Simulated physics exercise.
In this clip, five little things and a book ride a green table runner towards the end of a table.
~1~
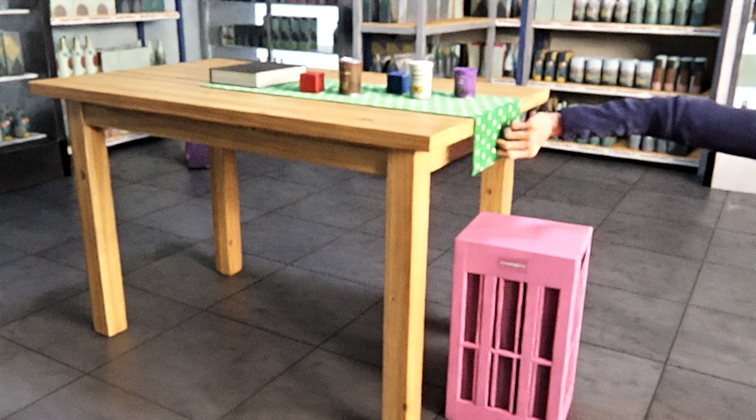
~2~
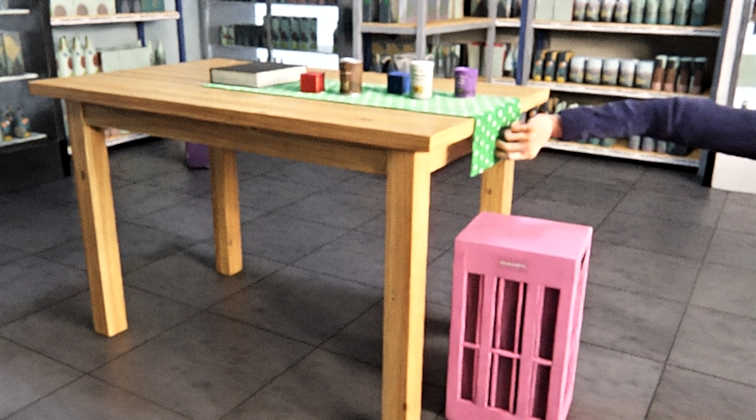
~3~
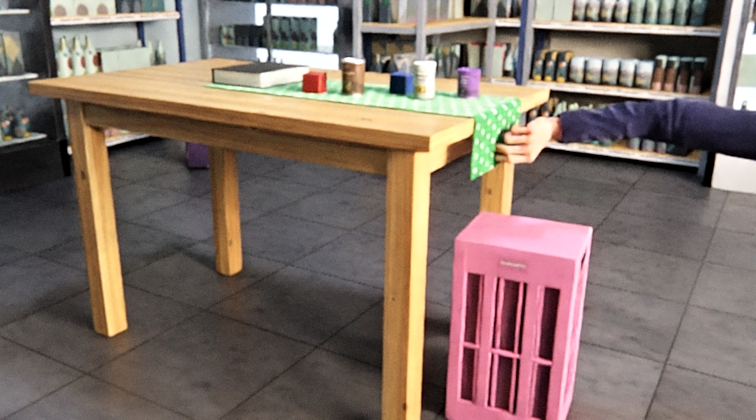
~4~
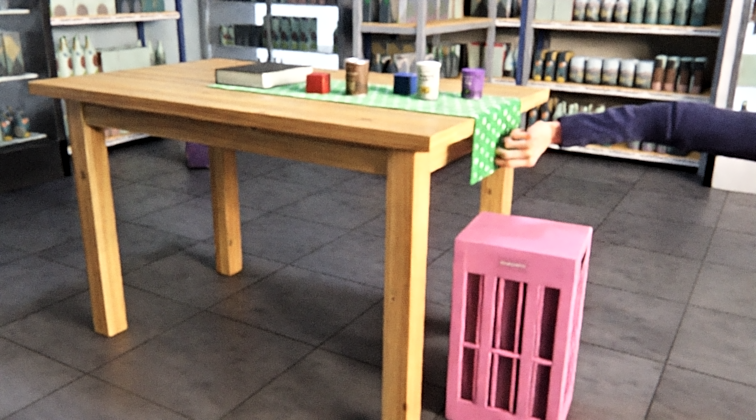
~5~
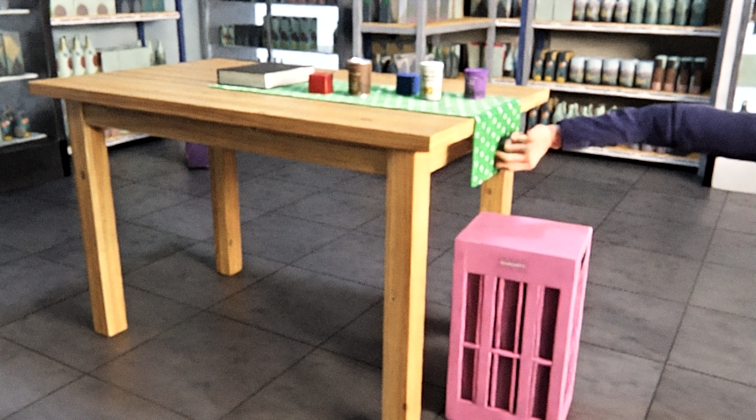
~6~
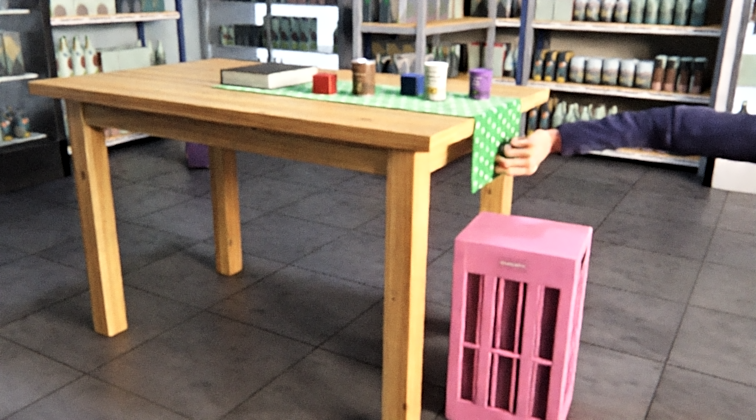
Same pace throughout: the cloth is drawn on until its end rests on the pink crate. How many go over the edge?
So in the end, the top is short a single item, that's it.
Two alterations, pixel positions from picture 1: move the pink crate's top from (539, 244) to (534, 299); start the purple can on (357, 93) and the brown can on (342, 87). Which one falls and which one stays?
Observed: Purple can remains seated; brown can remains seated.
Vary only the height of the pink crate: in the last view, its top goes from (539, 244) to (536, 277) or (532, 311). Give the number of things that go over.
The count comes out 2 and 3.
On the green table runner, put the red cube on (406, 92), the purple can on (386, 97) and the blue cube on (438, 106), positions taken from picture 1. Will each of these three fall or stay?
The red cube stays put, the purple can stays put, the blue cube ends up off.
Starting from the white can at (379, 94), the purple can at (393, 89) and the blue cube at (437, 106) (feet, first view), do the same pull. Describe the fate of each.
The white can will stay where it is, the purple can will stay where it is, the blue cube will end up off.
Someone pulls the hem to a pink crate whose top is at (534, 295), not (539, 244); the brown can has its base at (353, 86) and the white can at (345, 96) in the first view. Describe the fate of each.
Brown can stays, white can stays.
Early on, hem on the crate; all still up.
Midway, hem on the crate; purple can gone.
Finally, hem on the crate; purple can gone. The table loses one.
